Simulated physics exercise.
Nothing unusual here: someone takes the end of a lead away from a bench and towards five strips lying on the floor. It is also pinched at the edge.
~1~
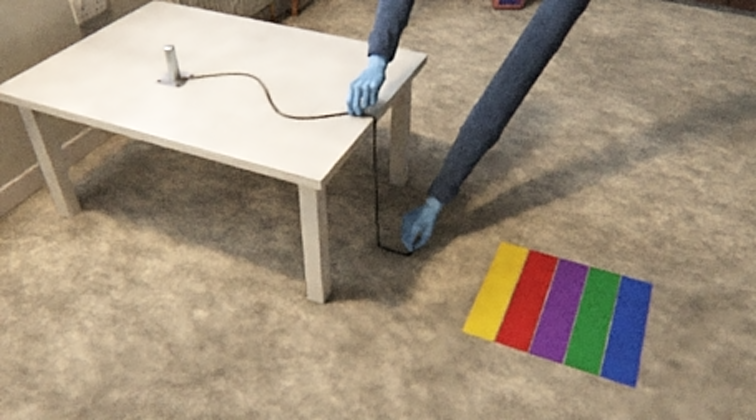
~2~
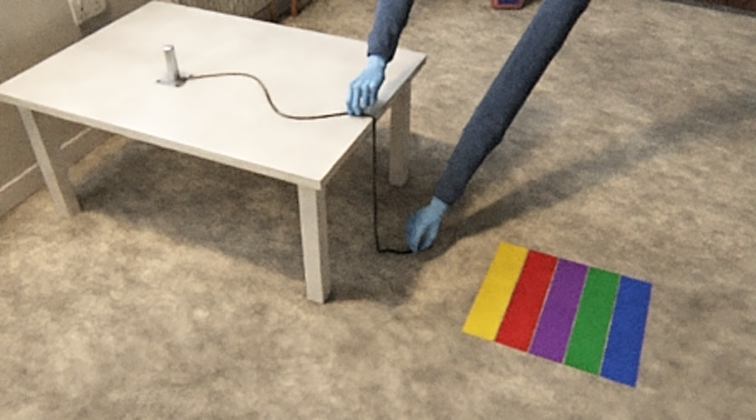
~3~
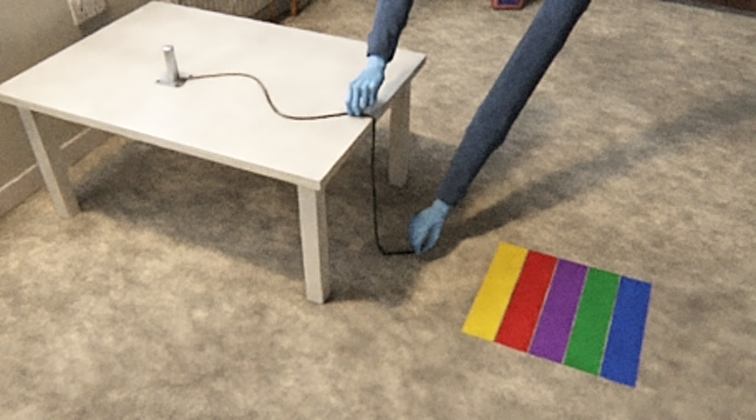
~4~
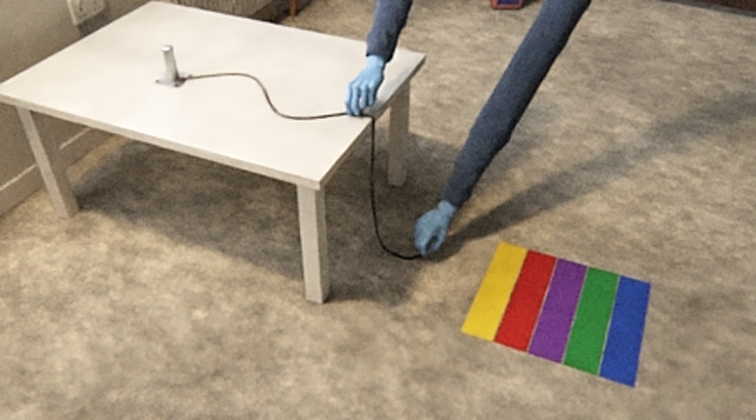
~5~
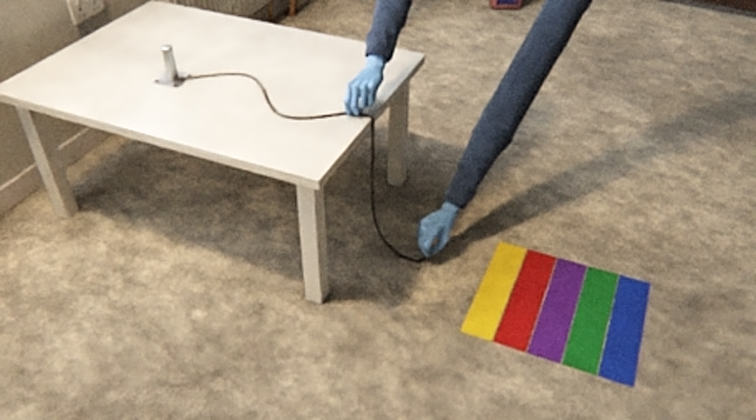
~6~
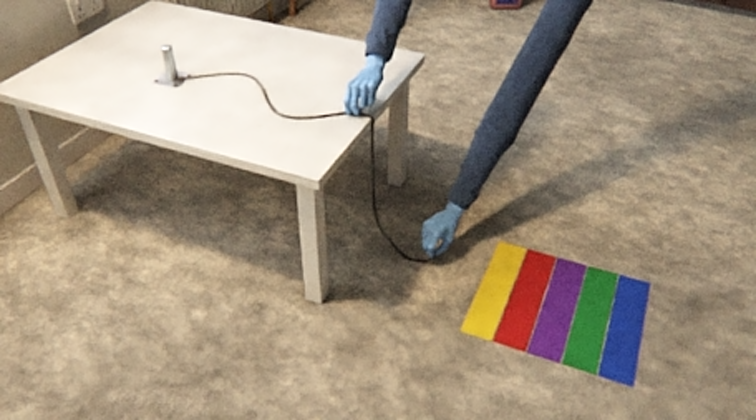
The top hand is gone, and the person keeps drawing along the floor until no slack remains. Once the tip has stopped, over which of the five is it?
Over the purple strip.
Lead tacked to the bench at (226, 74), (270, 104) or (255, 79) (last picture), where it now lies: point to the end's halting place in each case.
Pixel spots, one per try: About (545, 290), (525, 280), (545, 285).
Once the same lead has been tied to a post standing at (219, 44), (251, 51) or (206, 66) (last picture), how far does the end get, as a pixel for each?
First close to (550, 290), next close to (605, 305), last close to (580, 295).
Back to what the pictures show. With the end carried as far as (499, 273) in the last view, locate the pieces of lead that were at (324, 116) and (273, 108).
Near (364, 118) and (306, 110).
Soon after, end near (498, 273); over yellow.
Then, end near (539, 285); over red.
At full stretch, end near (563, 292); over purple. It gets as far as the purple strip.
